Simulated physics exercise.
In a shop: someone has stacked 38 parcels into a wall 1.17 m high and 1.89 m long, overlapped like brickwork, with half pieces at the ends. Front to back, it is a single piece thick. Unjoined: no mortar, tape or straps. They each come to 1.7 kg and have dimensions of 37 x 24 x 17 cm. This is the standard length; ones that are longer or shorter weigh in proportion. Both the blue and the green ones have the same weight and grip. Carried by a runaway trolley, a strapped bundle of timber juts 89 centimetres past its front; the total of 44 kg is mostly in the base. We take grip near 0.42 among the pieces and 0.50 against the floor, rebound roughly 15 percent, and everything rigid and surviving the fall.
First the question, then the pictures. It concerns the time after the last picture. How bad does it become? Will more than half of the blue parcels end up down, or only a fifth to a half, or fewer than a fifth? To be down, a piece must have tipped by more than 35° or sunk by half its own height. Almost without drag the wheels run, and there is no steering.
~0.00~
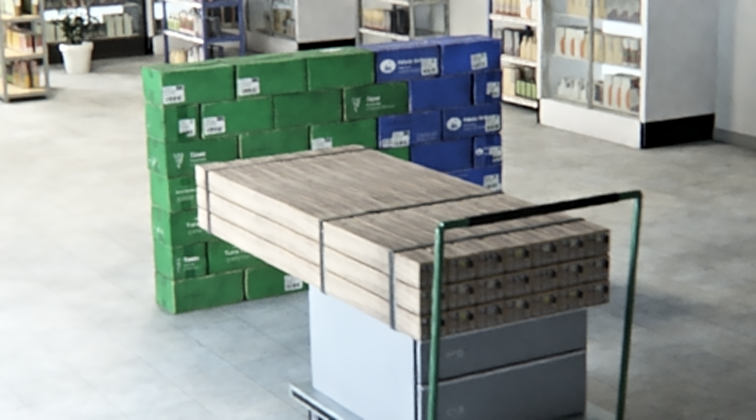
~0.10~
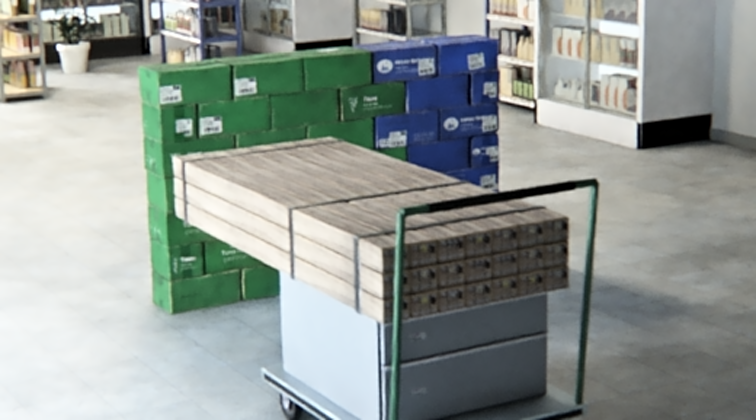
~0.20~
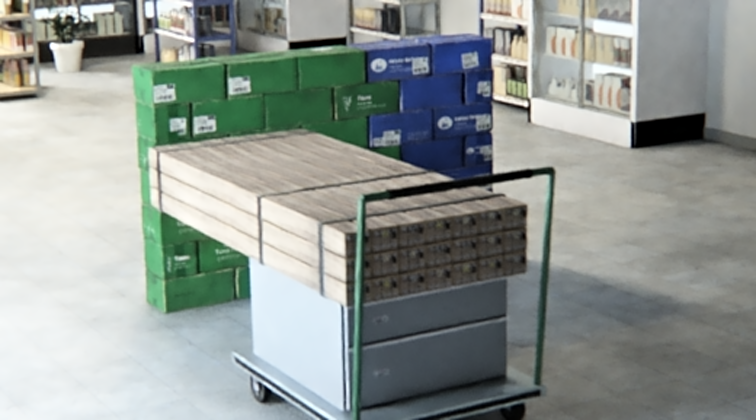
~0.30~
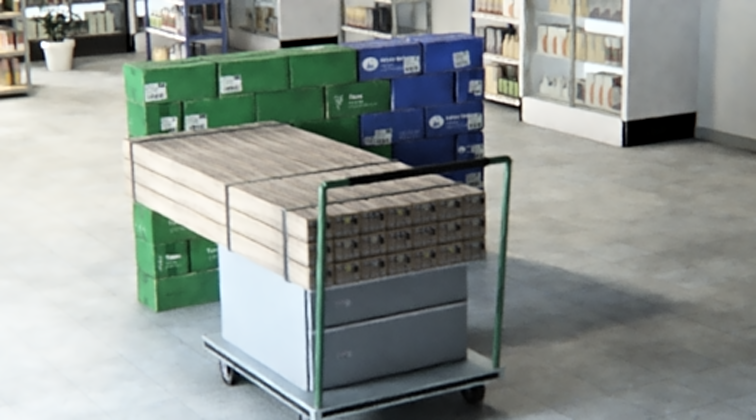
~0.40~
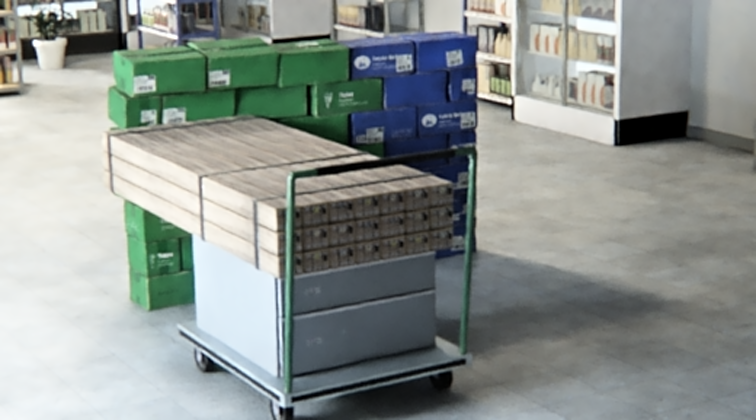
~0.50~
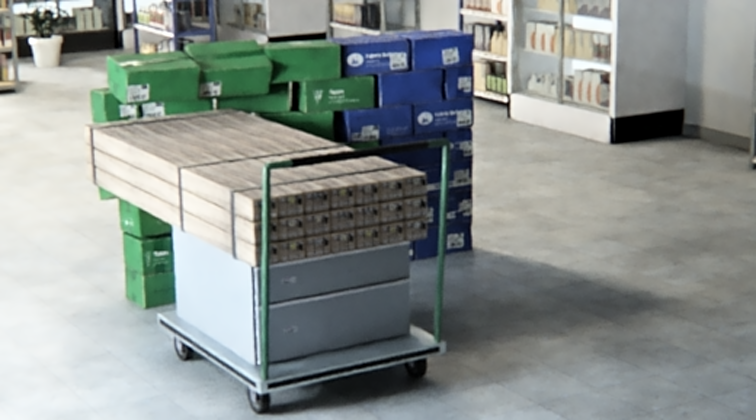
Fewer than a fifth of them.
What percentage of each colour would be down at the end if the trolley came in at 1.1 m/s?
You'd end up with green at 70 per cent down and blue at 10 per cent.
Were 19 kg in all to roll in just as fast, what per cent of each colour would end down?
Then green 70, blue 10 per cent.
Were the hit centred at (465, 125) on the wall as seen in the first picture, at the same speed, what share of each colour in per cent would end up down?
The green ones would be 20 per cent down and the blue ones 60 per cent.
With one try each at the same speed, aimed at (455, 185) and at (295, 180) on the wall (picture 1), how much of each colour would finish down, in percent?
Down by colour - green: 50%, then 70%; blue: 90%, then 0%.
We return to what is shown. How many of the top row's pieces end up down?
The number comes to 4.
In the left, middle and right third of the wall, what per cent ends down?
The left third ends at 60 per cent, the middle at 50 per cent and the right at 10 per cent.
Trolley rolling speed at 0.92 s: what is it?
Close to 1.3 m/s at that moment.
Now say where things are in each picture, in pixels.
In the first frame (each place is the centre of the face we see best; the camera pans a little), load (202, 187) 68 cm short of the wall; top blue parcel (409, 64); top green parcel (342, 71); all as stacked.
The second frame shows load (178, 177) 46 cm short of the wall; top blue parcel (406, 64).
The third frame shows load (154, 167) 25 cm short of the wall; top blue parcel (400, 63).
The fourth frame shows load (127, 158) 33 mm short of the wall; top blue parcel (391, 62).
The fifth frame shows load (105, 150) 13 cm into the wall's line; top blue parcel (384, 61); top green parcel (315, 67) tilted 4°; steepest lean 11°, the parcel at (244, 71); 13 have shifted.
The sixth frame shows load (88, 143) 28 cm into the wall's line; top blue parcel (377, 58) moved 15 mm; top green parcel (306, 64) moved 46 mm; steepest lean 25°, the parcel at (235, 83); 17 have shifted.
By 0.64 s, load 47 cm past the wall's line, still rolling; none of the 14 blue parcels down (8 of 38 in all colours); top blue parcel tilted 5°; top green parcel tilted 6°.
By 0.92 s, load 84 cm past the wall's line, still rolling; none of the 14 blue parcels down (13 of 38 in all colours); top blue parcel tilted 35°; top green parcel tilted 37°, 8 cm lower.
By 1.22 s, load 1.10 m past the wall's line, still rolling; 1 of the 14 blue parcels down (15 of 38 in all colours); top blue parcel tilted 60°, 47 cm lower; top green parcel tilted 19°, 62 cm lower.
By 2.00 s, load 1.18 m past the wall's line, still rolling; 1 of the 14 blue parcels down (15 of 38 in all colours); top blue parcel on its side; top green parcel tilted 59°, 87 cm lower.
When it is over (4.2 s), load 87 cm past the wall's line, stopped; 1 of the 14 blue parcels down (15 of 38 in all colours); top blue parcel on its side; top green parcel 1.00 m lower. That is 7 per cent. In pixels of the last frame, middles, top blue parcel near (313, 183), top green parcel near (181, 170).
